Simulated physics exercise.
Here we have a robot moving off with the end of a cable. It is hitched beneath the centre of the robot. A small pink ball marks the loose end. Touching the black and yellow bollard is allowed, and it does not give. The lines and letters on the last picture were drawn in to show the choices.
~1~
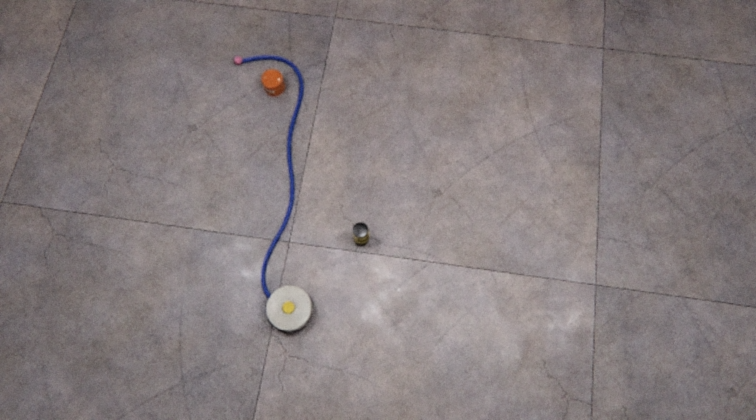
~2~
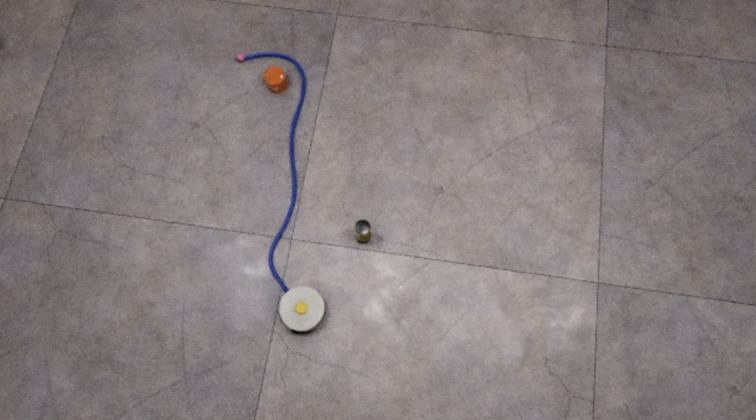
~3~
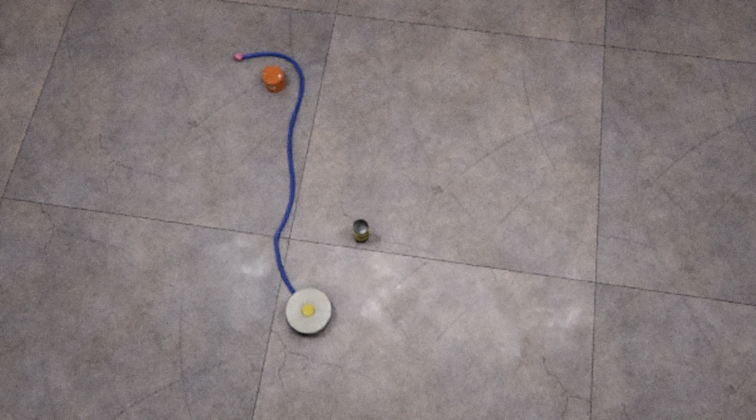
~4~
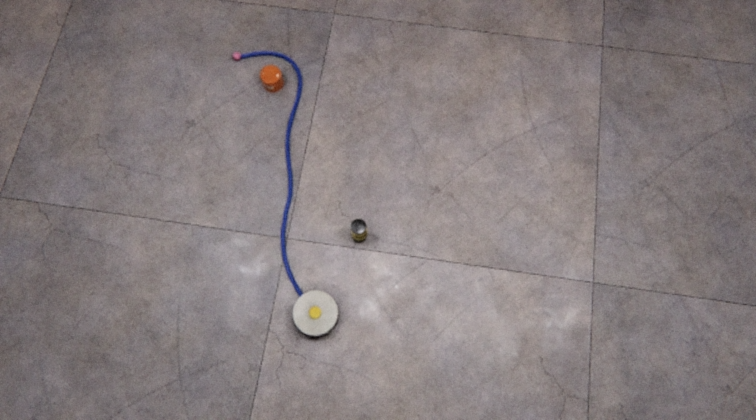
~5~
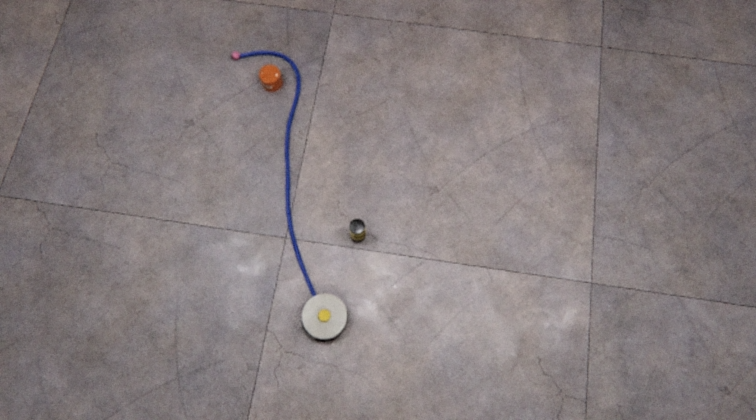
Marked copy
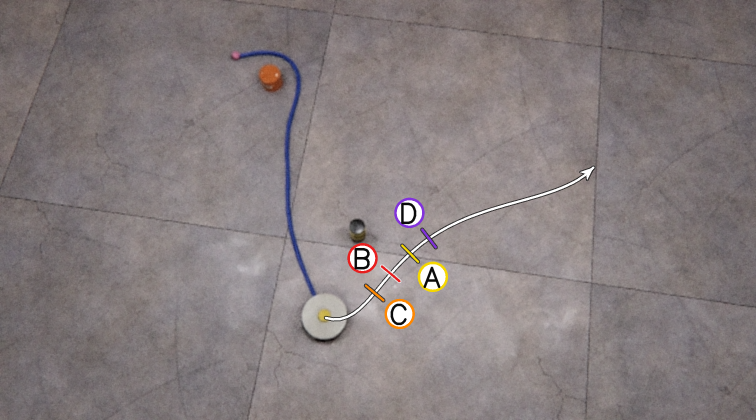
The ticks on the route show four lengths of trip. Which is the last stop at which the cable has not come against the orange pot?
Mark D.
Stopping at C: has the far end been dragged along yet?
No.
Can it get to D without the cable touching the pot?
For that mark, yes.
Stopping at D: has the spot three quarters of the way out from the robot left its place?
By then, yes.
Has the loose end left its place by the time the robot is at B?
By then, no.
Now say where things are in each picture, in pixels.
Robot (290, 309); free end (238, 60); orange pot (273, 83), in the first frame.
Robot (303, 309); bollard (363, 232), in the second frame.
Robot (309, 311); orange pot (274, 79), in the third frame.
Robot (316, 314); free end (237, 56), in the fourth frame.
Robot (325, 317); bollard (358, 231); free end (236, 55); orange pot (271, 78), in the fifth frame.
On the marked copy, A at (410, 254); B at (391, 274); C at (375, 293); D at (429, 239); the route from (326, 318) via (453, 225) to (593, 168).
With D. Early on, robot (368, 298), middle of the cable (290, 158), free end (236, 55).
Further on, robot (399, 263), middle of the cable (290, 158), free end (236, 55).
At the end, robot (430, 236), middle of the cable (304, 159), free end (236, 55); only the bollard has been touched, if anything.
As for the rest, A is safe but short; B is safe but short; C is safe but short.
